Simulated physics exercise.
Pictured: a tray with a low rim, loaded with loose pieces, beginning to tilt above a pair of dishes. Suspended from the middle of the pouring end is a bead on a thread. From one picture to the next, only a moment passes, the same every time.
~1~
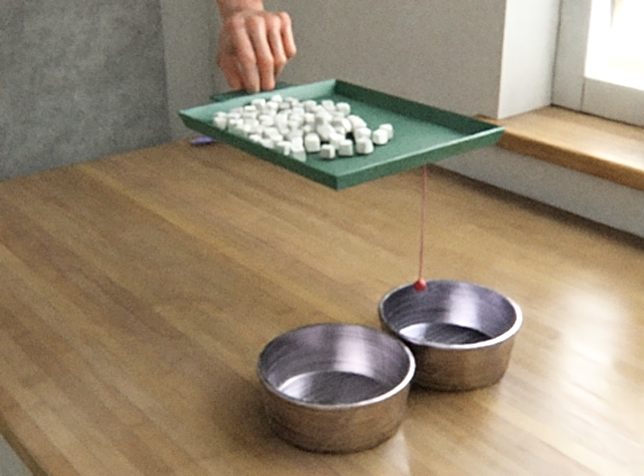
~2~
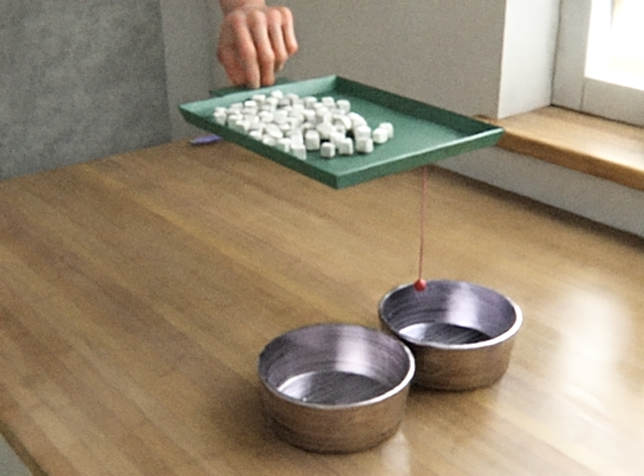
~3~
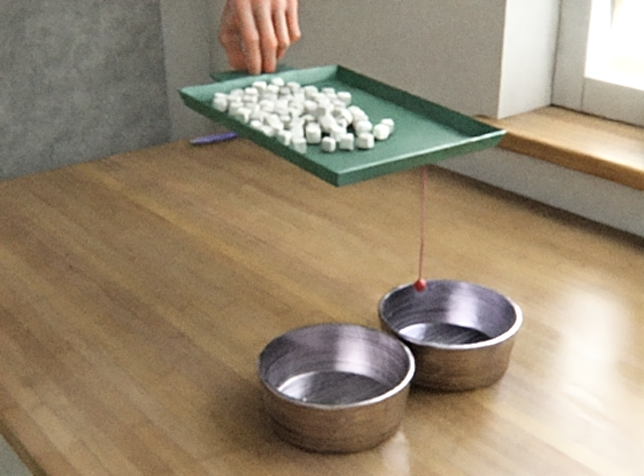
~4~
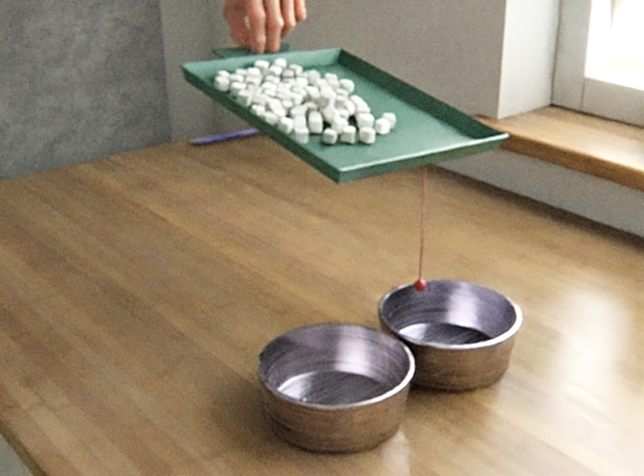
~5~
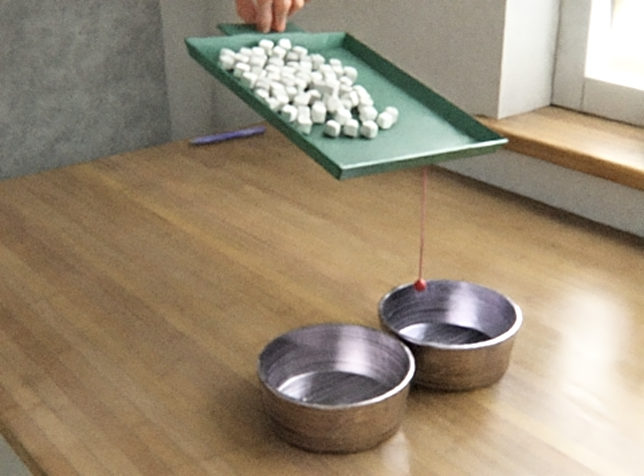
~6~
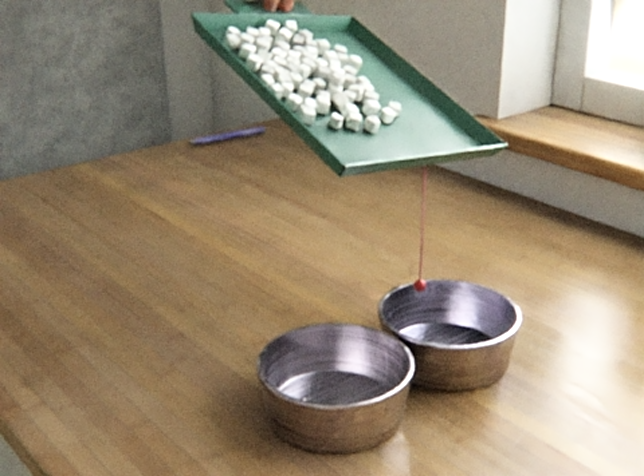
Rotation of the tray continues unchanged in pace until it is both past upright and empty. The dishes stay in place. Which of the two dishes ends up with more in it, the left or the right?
The fuller one at the end is the dish on the right, no doubt.
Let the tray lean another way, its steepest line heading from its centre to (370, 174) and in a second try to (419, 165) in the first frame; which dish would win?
Heading one: The dish placed left; heading two: The dish placed right.
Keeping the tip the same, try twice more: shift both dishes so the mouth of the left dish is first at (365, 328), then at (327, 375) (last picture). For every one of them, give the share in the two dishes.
First placement near 50 percent, second near 30 percent.
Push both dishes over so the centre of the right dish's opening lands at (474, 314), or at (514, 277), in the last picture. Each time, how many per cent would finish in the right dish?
The first try yields 50% and the second yields 60%.
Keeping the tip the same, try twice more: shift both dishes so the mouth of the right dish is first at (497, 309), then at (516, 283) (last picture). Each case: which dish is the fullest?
The dish to the right; the dish to the right.
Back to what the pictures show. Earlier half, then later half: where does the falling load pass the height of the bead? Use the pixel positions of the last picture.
About (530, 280) to begin with, then about (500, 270).
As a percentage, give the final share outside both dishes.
Result: Near 70 % of the load.
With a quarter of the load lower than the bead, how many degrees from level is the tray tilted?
Angle reached: About 80°.
Just after the last frame, tray tipped steeply; the larger part on the tray; roughly a quarter in the air.
A moment on, tray tipped past a quarter turn; roughly a quarter in the right dish; roughly two thirds outside both; about a tenth in the air.
Further on, tray tipped past a quarter turn; roughly a third in the right dish; roughly two thirds outside both.
When it is over, tray tipped past a quarter turn; not one in the left dish; roughly a third in the right dish; roughly two thirds outside both.
